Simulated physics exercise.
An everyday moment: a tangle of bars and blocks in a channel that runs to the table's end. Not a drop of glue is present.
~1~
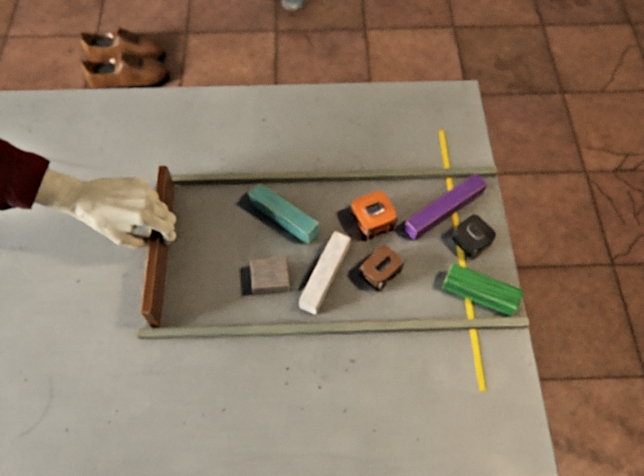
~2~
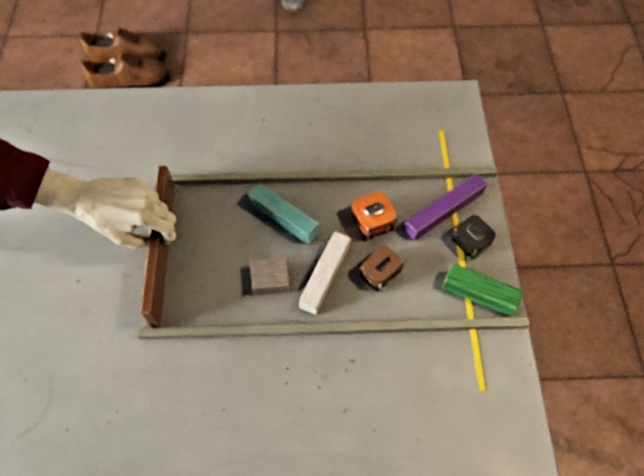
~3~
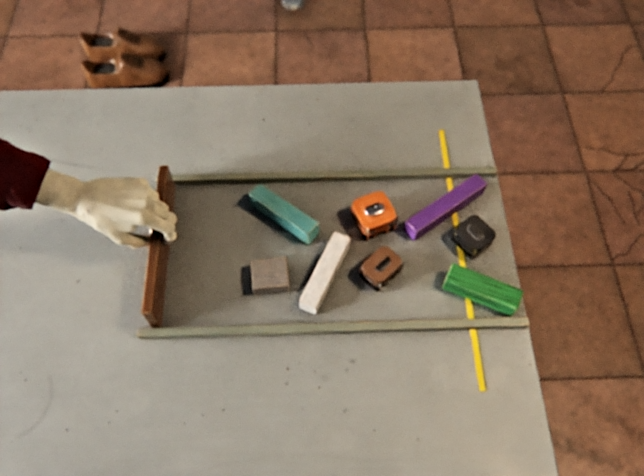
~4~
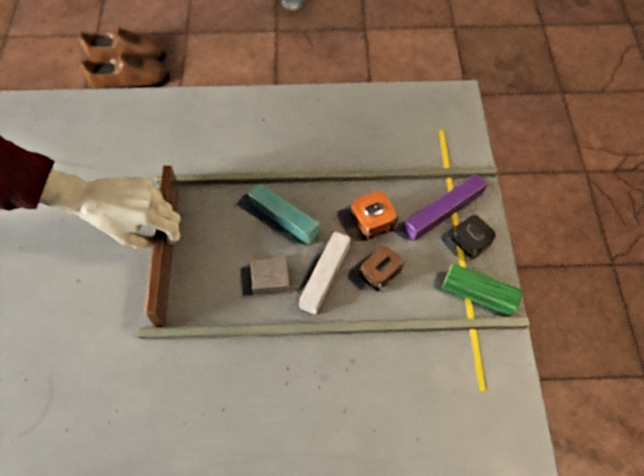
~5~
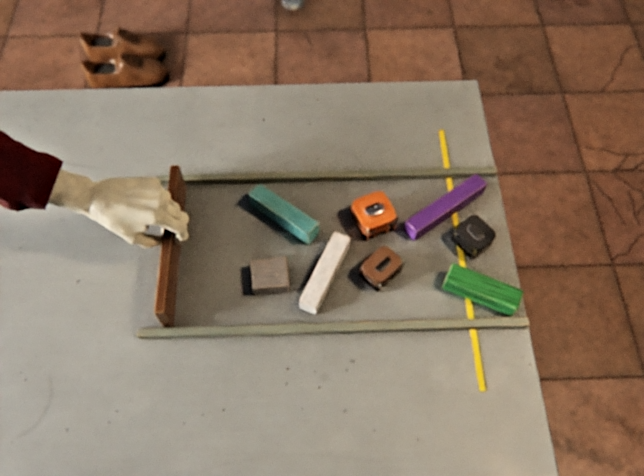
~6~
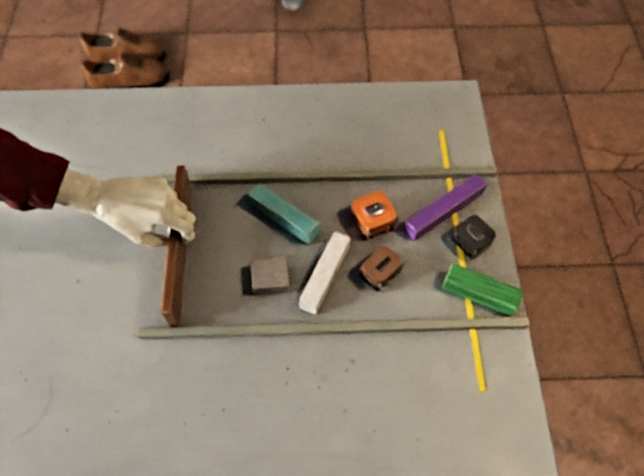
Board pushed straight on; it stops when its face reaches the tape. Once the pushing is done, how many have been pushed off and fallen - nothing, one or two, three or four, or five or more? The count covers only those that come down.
I expect three or else four of them will drop off.
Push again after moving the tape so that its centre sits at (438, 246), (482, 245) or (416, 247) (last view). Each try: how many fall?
Floor tally per try: 2 / 6 / 1.
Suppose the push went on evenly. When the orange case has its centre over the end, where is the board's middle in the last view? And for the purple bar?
Near (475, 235) in the first case, near (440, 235) in the other.
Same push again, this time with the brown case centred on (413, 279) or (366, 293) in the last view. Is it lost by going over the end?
Taking the places in order, the piece ends up below and ends up below.
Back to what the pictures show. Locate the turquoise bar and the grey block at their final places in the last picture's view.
The turquoise bar stops around (466, 214); the grey block around (483, 271).
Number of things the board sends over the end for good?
It is 4, no more and no fewer.
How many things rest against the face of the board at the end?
Contact count: 2.
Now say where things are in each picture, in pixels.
Green stick (482, 289); black case (474, 237); purple bar (446, 207); board (160, 244); tape (460, 245), in the first picture.
Black case (474, 237); grey block (270, 276), in the second picture.
Purple bar (446, 207); turquoise bar (284, 214), in the third picture.
Green stick (482, 290); orange case (374, 216), in the fourth picture.
Black case (474, 237); brown case (381, 269), in the fifth picture.
Green stick (482, 290); black case (474, 237); purple bar (446, 207); board (178, 243); tape (460, 245), in the sixth picture.
Early on, none off yet; green stick at rest near (482, 290); black case at rest near (474, 237); purple bar at rest near (446, 207).
Finally, the number that fall off is three or four; lost, brown case, purple bar, black case and green stick.
